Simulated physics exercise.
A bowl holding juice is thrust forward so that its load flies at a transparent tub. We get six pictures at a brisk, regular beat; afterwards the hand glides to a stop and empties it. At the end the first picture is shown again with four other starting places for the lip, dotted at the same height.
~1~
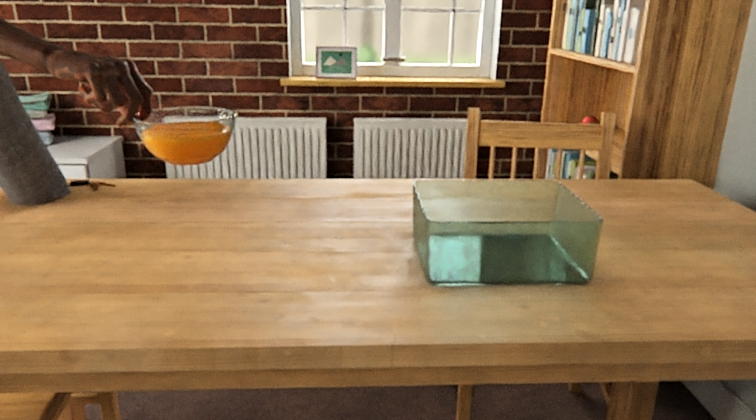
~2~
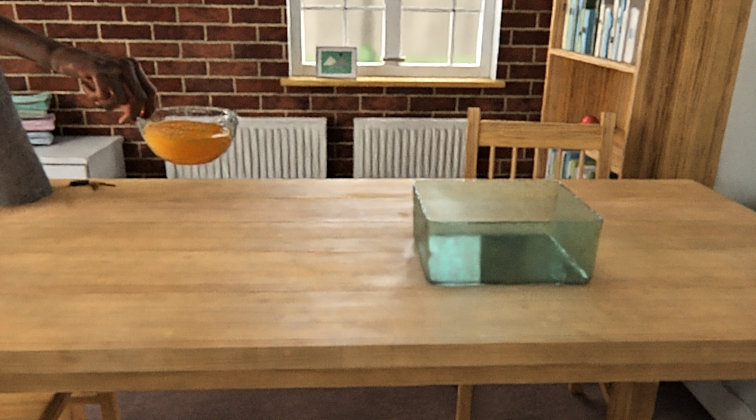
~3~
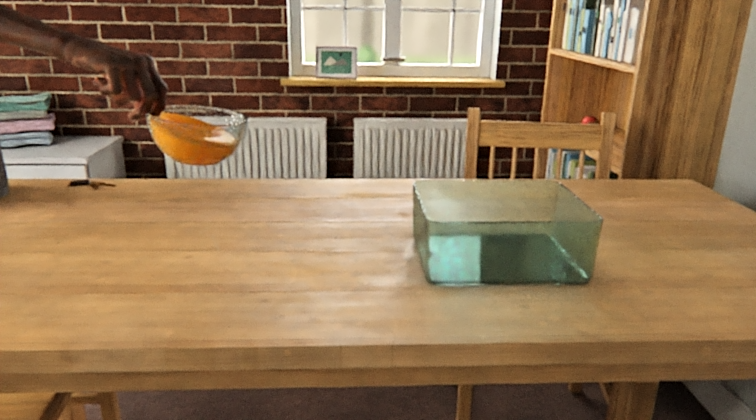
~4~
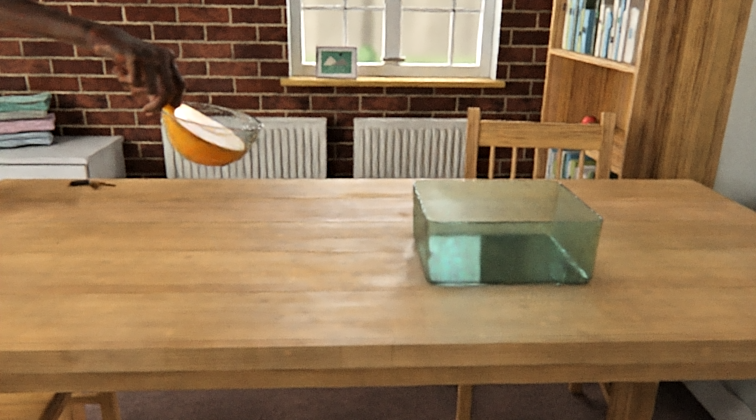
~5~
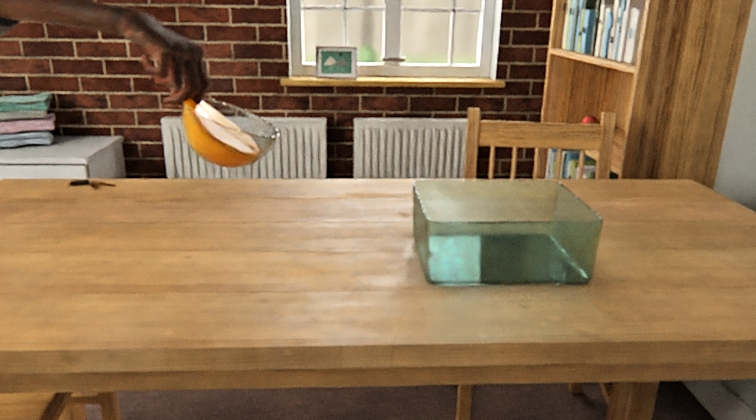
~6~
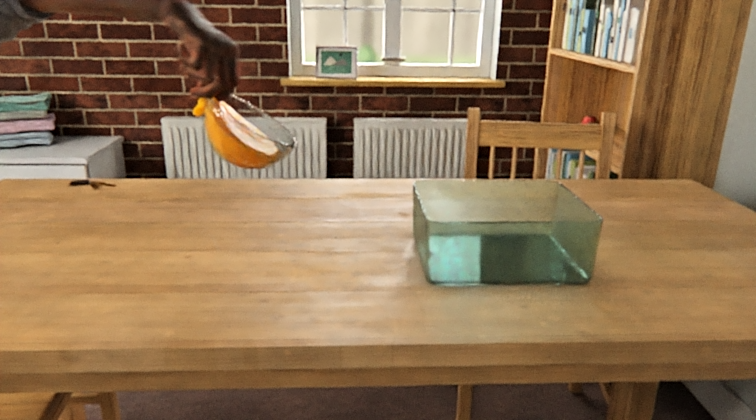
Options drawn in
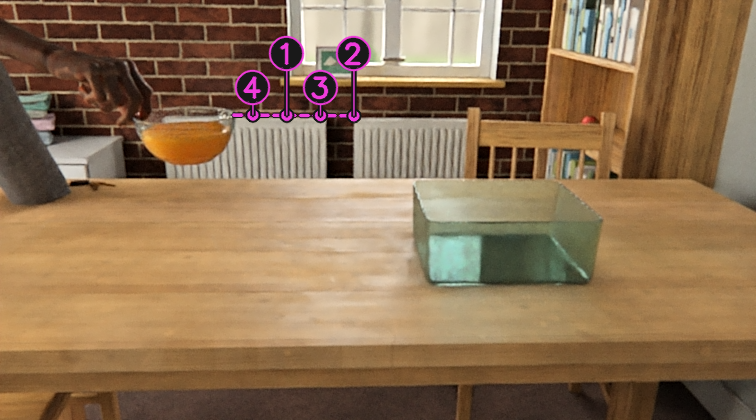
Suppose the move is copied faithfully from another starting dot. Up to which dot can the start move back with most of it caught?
I would pick dot 4.
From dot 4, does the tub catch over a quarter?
Yes, clearly.
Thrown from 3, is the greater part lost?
No, not at all.
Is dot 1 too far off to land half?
No, that is safe.
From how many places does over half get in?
All of the four.
In magenta, 1 at (286, 115); 2 at (353, 115); 3 at (320, 115); 4 at (252, 115).
Choosing 1, about 74 % lands in the tub, 5 % falls short and 21 % goes beside or beyond.
Choosing 2, about 91 % lands in the tub, 5 % falls short and 4 % goes beside or beyond.
Choosing 3, about 78 % lands in the tub, 9 % falls short and 13 % goes beside or beyond.
Choosing 4, about 71 % lands in the tub, 16 % falls short and 13 % goes beside or beyond.
